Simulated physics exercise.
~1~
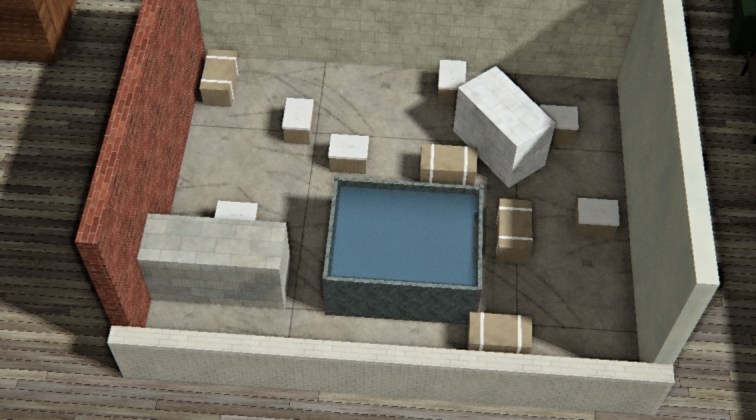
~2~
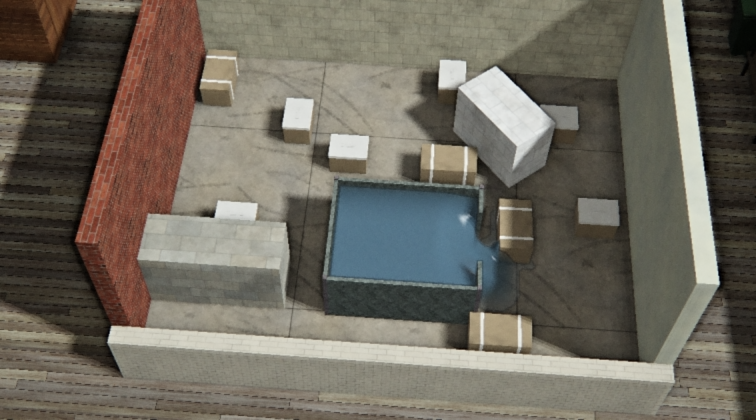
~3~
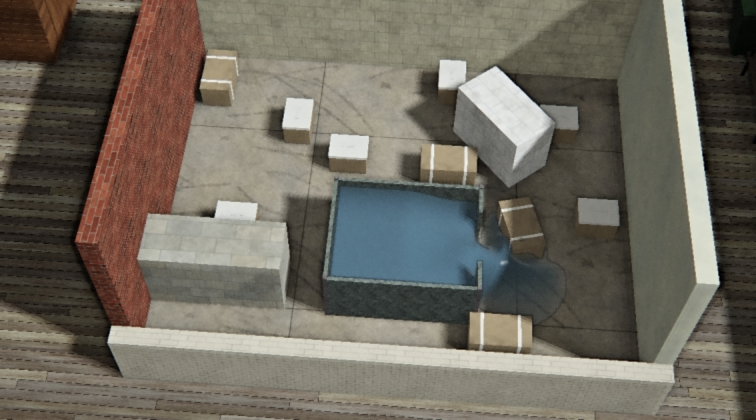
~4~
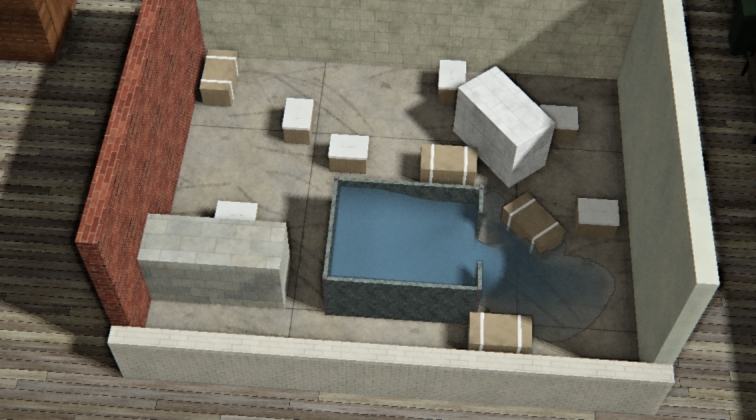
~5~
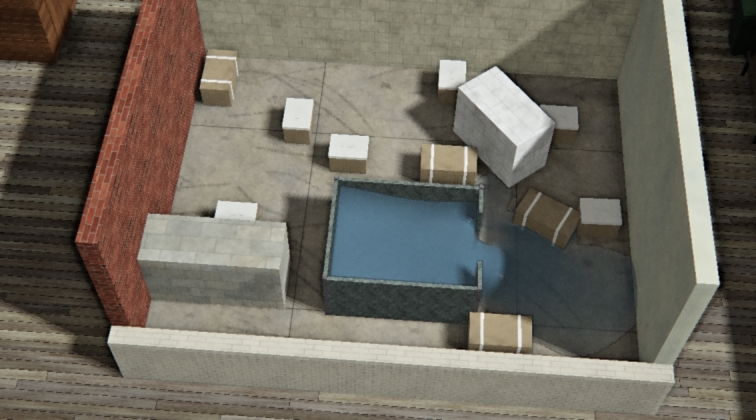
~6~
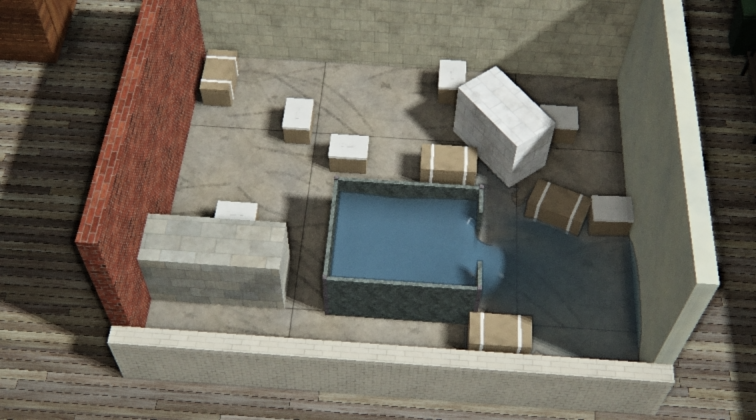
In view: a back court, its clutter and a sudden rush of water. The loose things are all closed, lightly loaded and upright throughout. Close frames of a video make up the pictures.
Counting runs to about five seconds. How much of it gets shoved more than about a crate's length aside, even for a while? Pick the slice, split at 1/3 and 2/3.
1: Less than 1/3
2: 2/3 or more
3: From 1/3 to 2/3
(3) From 1/3 to 2/3.
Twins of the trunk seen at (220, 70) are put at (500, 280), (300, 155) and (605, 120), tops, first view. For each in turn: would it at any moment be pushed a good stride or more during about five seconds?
In sequence: Knocked well away; hardly budges; knocked well away.
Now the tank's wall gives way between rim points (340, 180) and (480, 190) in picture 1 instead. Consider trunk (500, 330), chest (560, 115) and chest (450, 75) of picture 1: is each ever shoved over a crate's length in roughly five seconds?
In turn: Stayed within it, moved that far, moved that far.
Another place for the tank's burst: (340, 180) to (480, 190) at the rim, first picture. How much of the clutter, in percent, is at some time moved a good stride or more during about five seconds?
I'd say near 80 %.
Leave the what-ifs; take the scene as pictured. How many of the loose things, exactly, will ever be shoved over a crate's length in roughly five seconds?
It comes out at 4.
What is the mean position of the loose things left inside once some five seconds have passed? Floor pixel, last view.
Near (379, 169).
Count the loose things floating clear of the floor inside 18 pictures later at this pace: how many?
Counted: 2.
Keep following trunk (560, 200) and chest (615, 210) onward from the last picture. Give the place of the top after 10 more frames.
Estimated positions: (564, 172) and (614, 178), approximately.
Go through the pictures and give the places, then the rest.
In the first frame, a trunk at (516, 223), on the bottom; a chest at (599, 211) rests on the ground; 0 of 10 have shifted.
In the second frame, a trunk at (516, 223) rests on the ground; a chest at (599, 211) rests on the ground; 0 of 10 have shifted.
In the third frame, a trunk at (522, 222), on the bottom, close to its start; a chest at (599, 211) rests on the ground; 1 of 10 have shifted.
In the fourth frame, a trunk at (534, 219) rests on the ground, close to its start; a chest at (599, 211) rests on the ground; 1 of 10 have shifted.
In the fifth frame, a trunk at (549, 212) rests on the ground, a stride from its start; a chest at (601, 210), on the bottom, close to its start; 1 of 10 have shifted.
In the sixth frame, a trunk at (560, 200) rests on the ground, a stride from its start; a chest at (613, 208), on the bottom, close to its start; 2 of 10 have shifted.
A moment on, 1 of 10 are well off their spots; 0 afloat.
Next, 1 of 10 are well off their spots; 1 afloat.
Later, 3 of 10 are well off their spots; 2 afloat.
In the end, 4 of 10 are well off their spots, and 4 have been at some point; 4 afloat.
